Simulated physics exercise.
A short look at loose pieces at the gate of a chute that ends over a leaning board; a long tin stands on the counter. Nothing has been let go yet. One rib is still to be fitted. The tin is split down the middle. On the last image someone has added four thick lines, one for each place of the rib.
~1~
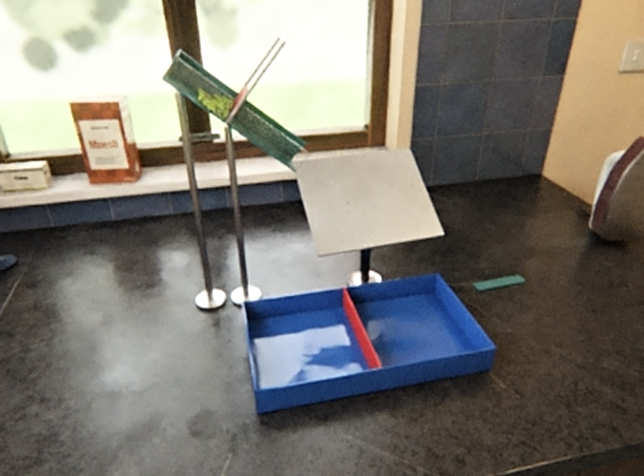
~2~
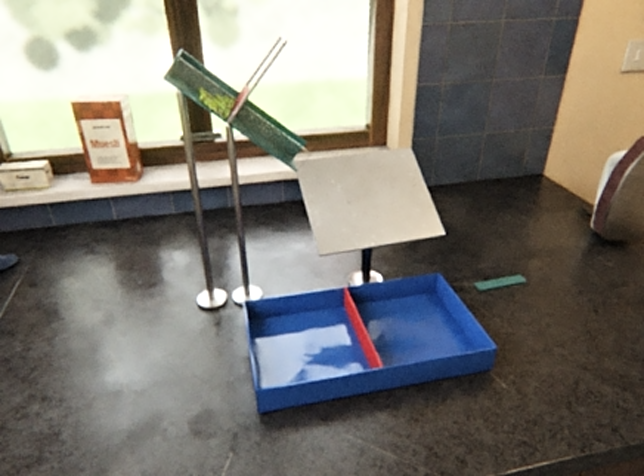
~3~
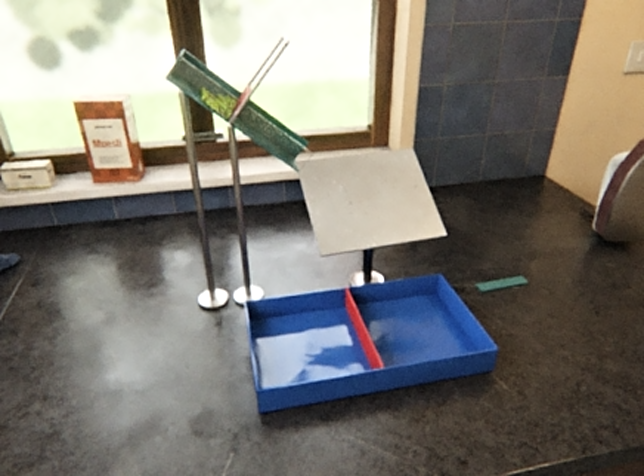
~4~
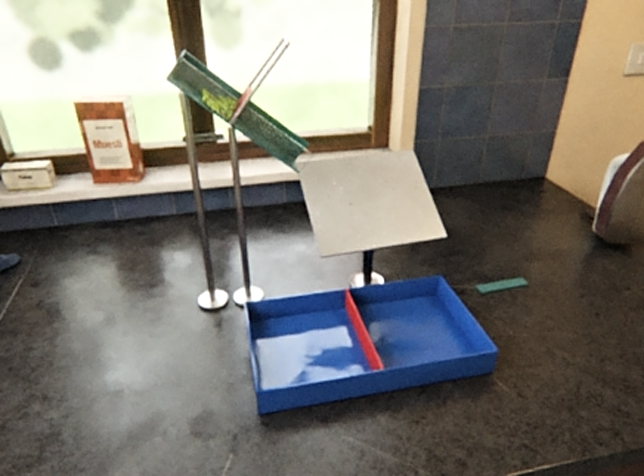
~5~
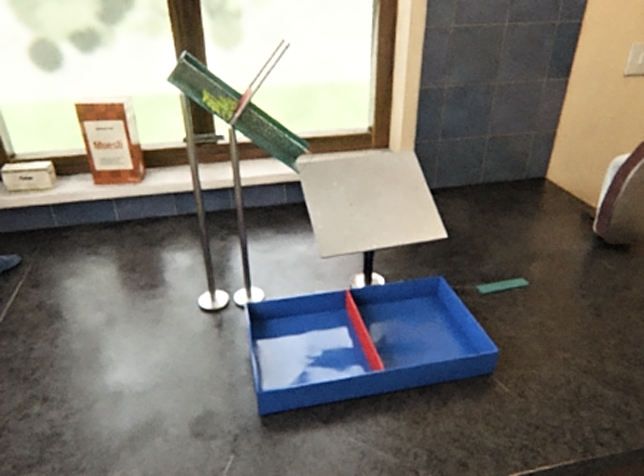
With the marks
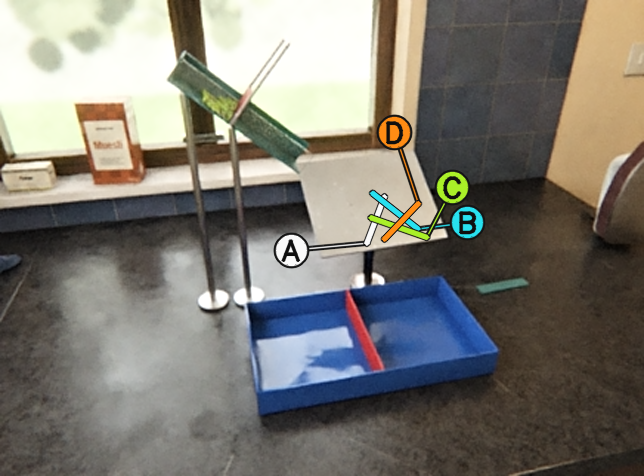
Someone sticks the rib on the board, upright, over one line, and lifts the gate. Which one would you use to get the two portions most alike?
A is best.
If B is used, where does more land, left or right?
More lands on the right.
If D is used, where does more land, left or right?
Right.
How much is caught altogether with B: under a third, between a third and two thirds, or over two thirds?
Over two thirds.
On the marked copy, line A from (384, 196) to (366, 243); line B from (372, 193) to (418, 229); line C from (371, 217) to (426, 237); line D from (418, 203) to (384, 239).
Choosing A, of what is caught, roughly two thirds in the left half, roughly a third in the right.
Choosing B, of what is caught, about a tenth in the left half, almost all in the right.
Choosing C, of what is caught, about a tenth in the left half, almost all in the right.
Choosing D, of what is caught, about a tenth in the left half, almost all in the right.
